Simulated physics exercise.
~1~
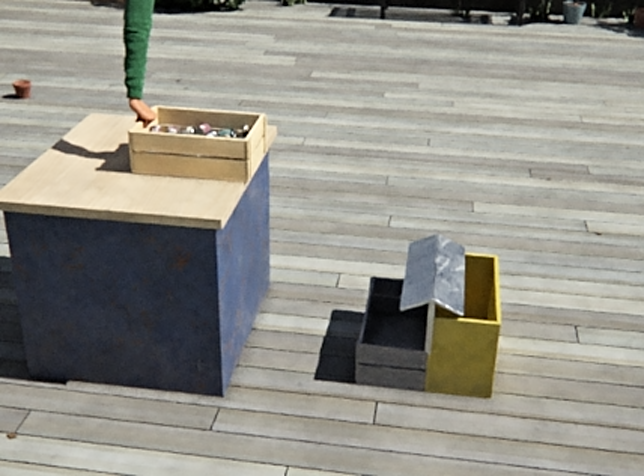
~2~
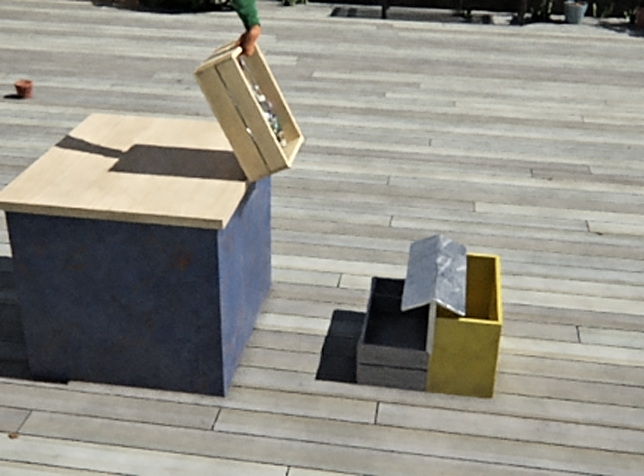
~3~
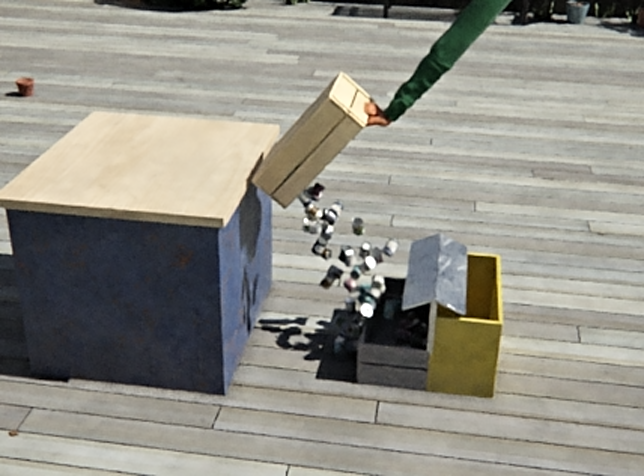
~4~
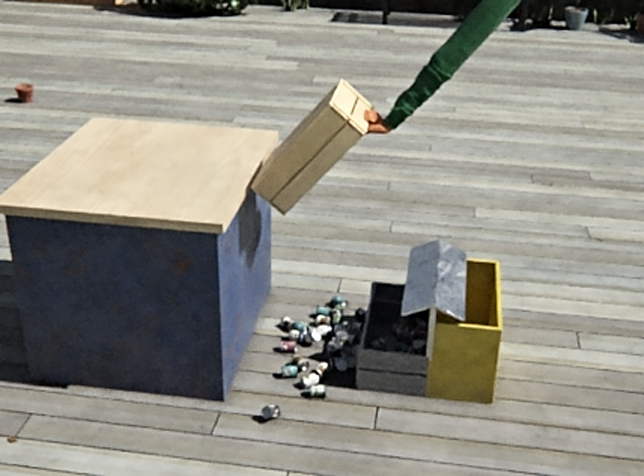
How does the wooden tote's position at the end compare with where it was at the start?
At the start the wooden tote sits upright on top of the bench, near its right side. By the end it is farther to the right, held steeply tipped beside the bench's right edge.
